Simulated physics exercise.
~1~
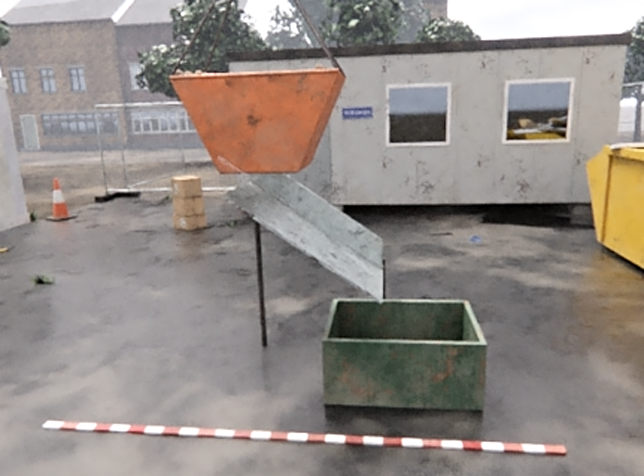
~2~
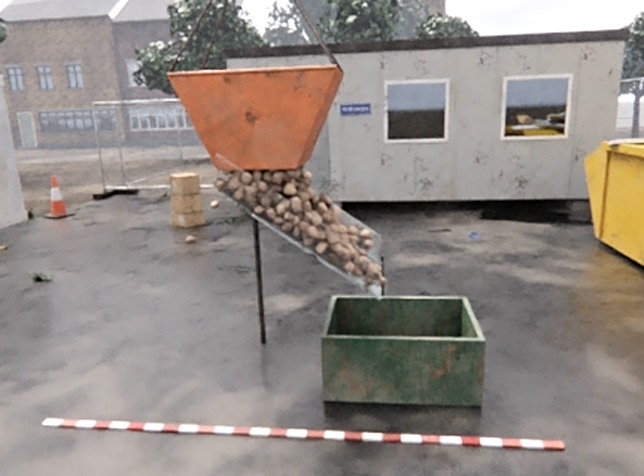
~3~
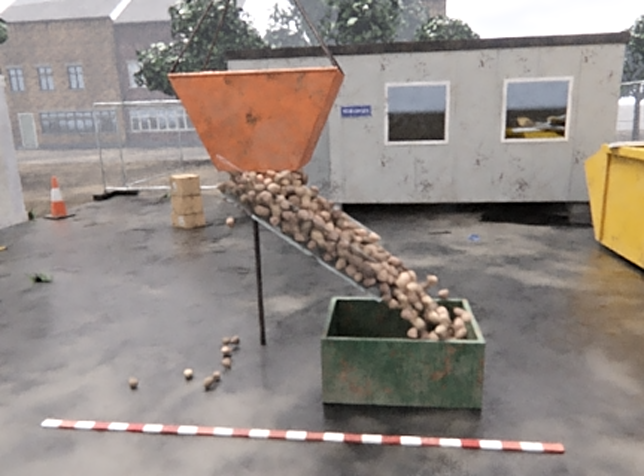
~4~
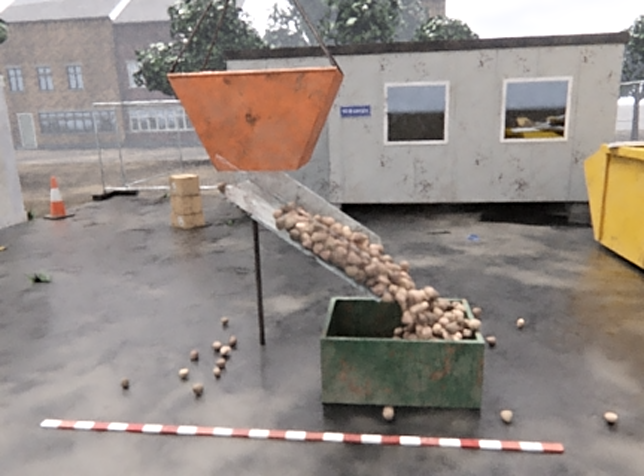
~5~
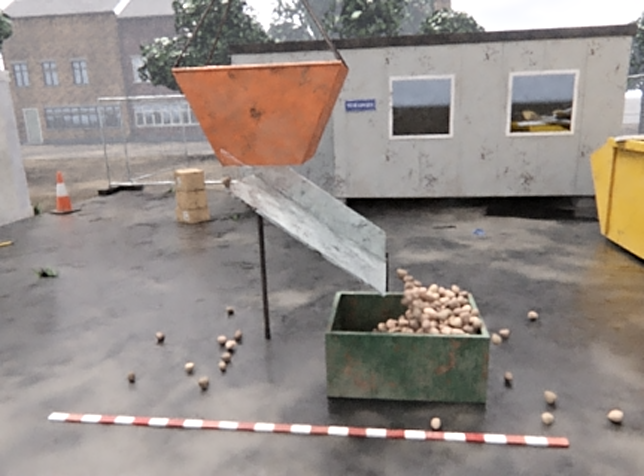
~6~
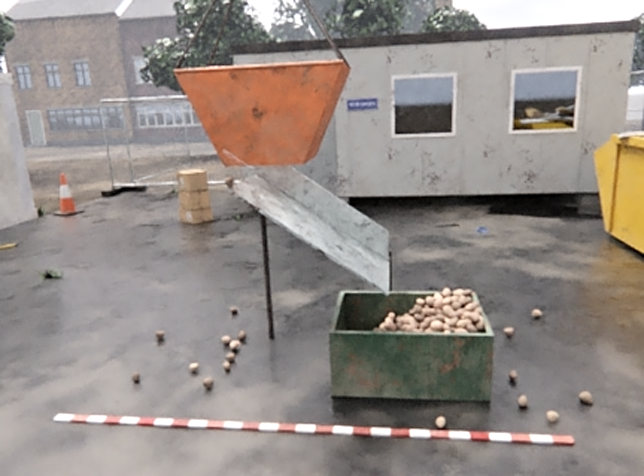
An orange skip drops cobbles down a steel slide, mostly filling a green bin below.
